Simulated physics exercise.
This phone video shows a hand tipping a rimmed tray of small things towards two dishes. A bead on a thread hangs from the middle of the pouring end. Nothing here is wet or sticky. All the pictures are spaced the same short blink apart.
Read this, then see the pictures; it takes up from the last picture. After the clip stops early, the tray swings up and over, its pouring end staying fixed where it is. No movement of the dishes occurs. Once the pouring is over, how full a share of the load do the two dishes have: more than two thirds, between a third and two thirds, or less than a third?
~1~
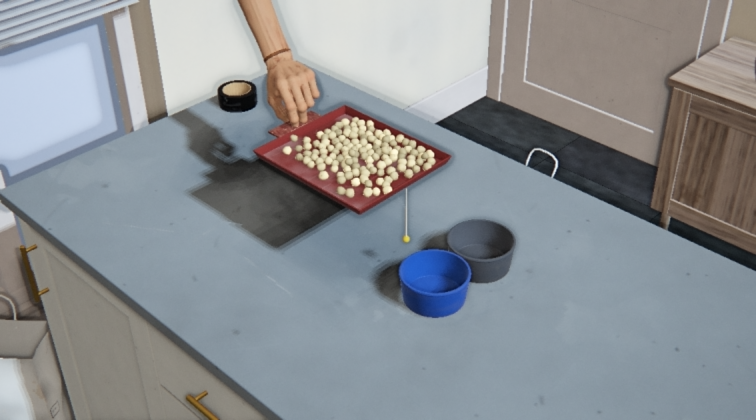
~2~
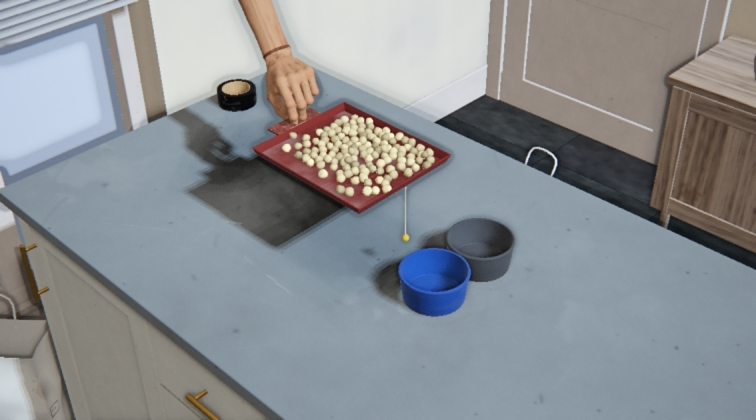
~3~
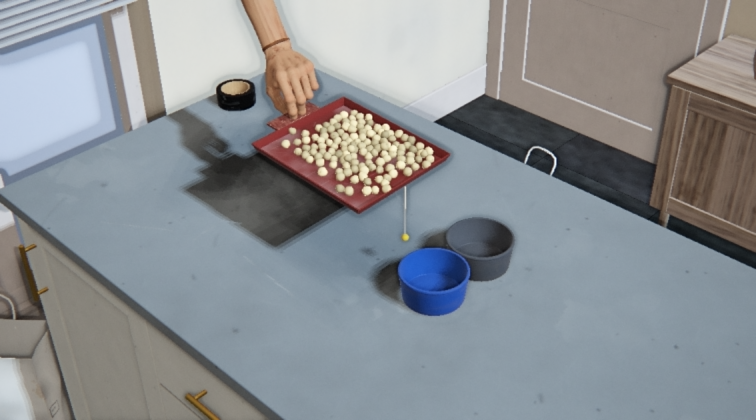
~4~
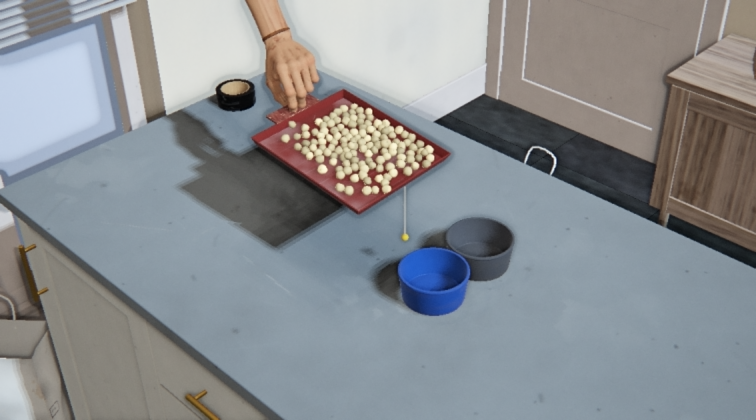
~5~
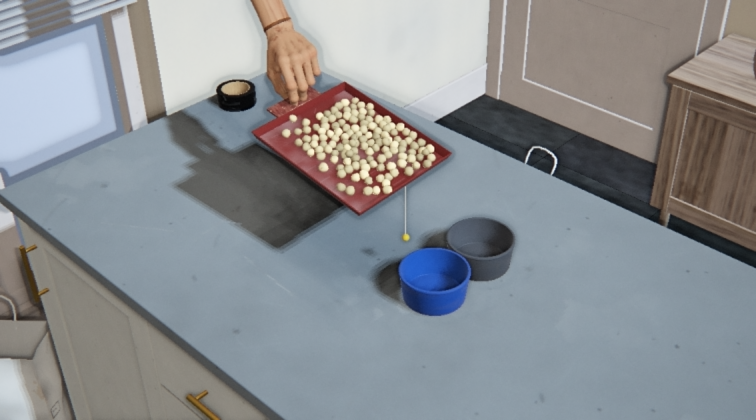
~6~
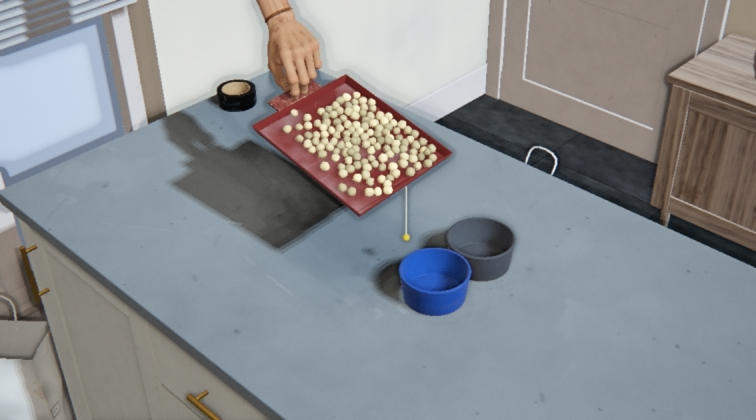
One to two parts in three.
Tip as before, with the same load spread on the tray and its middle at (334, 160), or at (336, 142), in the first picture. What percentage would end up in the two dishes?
It comes to about 40 per cent the first time and about 40 per cent the second.
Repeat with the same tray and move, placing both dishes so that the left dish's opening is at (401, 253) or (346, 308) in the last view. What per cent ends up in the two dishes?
It would be near 30 per cent first and near 70 per cent second.
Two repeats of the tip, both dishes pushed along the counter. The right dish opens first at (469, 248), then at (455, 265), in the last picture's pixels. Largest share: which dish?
Run 1: The one on the left side. Run 2: The one on the right side.
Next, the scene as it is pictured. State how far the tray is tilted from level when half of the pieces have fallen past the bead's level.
Around 75° at that moment.
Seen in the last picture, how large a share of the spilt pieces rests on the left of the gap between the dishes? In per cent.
That would be roughly 90 per cent.
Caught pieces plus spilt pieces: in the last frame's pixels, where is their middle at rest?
I'd mark it at roughly (418, 300).
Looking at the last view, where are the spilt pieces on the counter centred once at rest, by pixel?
About (381, 316) in the last picture.
Soon after the last picture, tray tipped steeply; most on the tray; a stray few in the left dish; a small part outside both; a small part in the air.
A little later, tray tipped right over; a stray few on the tray; about a third in the left dish; a stray few in the right dish; about half outside both; a small part in the air.
Later still, tray tipped past a quarter turn; about half in the left dish; a stray few in the right dish; about half outside both.
At rest, tray tipped past a quarter turn; about half in the left dish; a stray few in the right dish; about half outside both.
